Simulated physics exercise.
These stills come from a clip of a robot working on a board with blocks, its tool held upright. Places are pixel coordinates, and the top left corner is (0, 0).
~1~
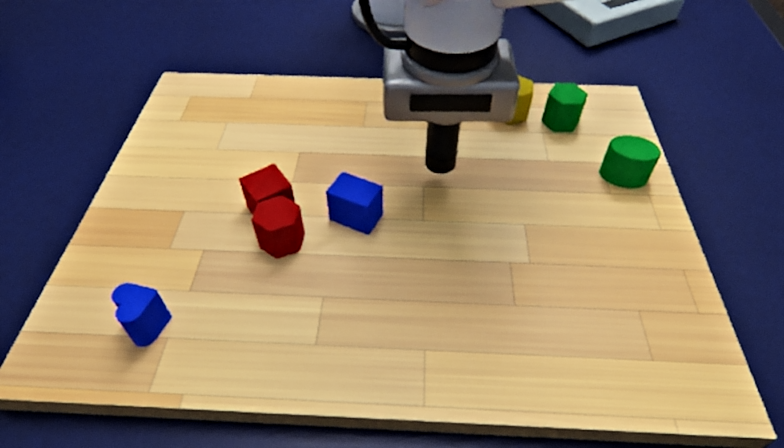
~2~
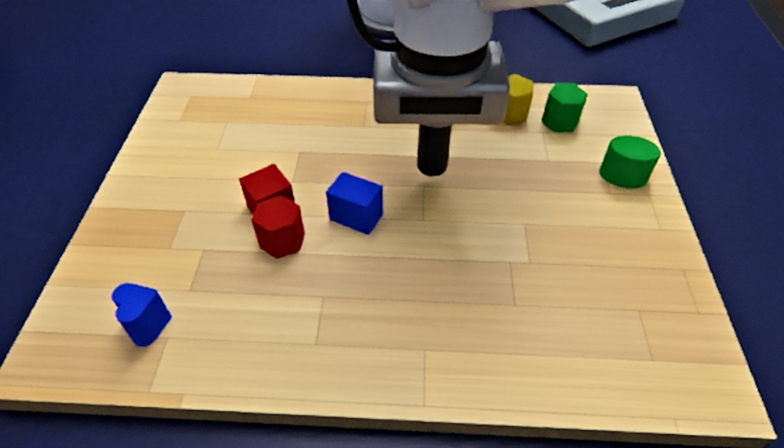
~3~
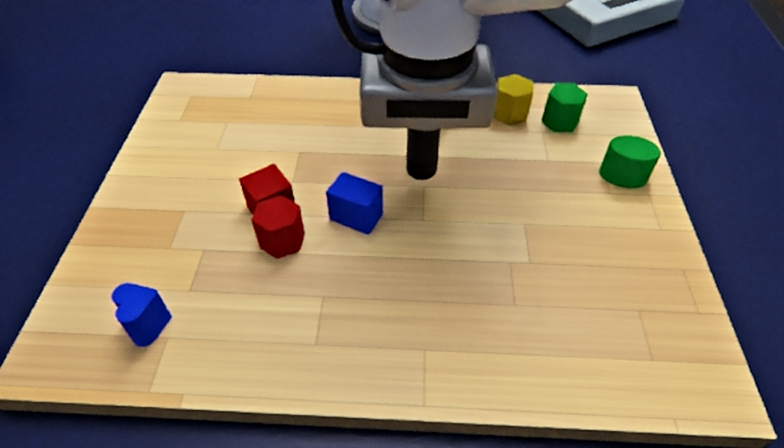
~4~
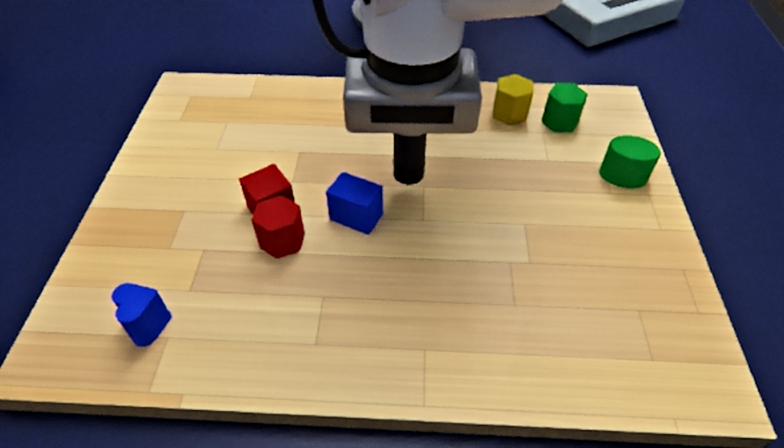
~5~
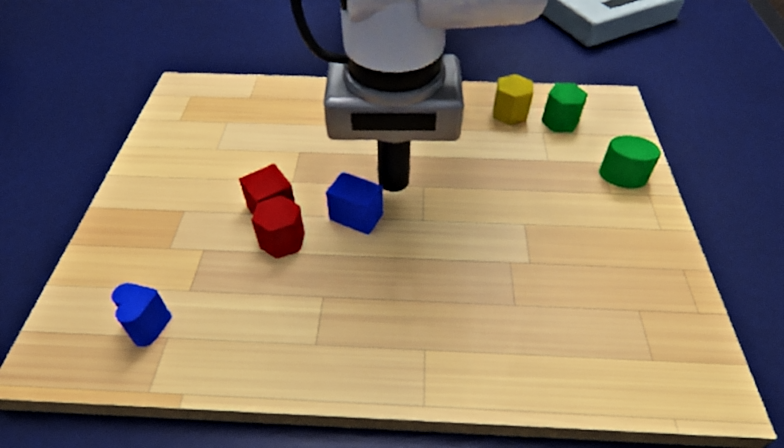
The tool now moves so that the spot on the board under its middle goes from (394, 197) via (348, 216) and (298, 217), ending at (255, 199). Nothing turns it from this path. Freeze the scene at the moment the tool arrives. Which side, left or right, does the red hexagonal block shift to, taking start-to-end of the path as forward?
The left.
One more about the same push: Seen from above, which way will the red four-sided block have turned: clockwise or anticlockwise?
From overhead, the rotation is counterclockwise.
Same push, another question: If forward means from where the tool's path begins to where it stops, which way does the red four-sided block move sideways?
Side: Right.
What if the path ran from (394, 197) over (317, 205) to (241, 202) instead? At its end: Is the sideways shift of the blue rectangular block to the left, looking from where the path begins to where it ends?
Yes, I think so.
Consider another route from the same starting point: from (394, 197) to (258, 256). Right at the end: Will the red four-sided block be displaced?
It seems not.
What follows on the original path. One third of the way, tool (346, 201); red hexagonal block (271, 214); blue rectangular block (323, 209), turned 20° clockwise.
Two thirds of the way, tool (294, 201); red four-sided block (259, 178), turned 15° anticlockwise; red hexagonal block (245, 226), turned 20° clockwise; blue rectangular block (301, 219).
At the end, tool (251, 184); red four-sided block (216, 163), turned 35° anticlockwise; red hexagonal block (245, 226), turned 20° clockwise; blue rectangular block (301, 219).
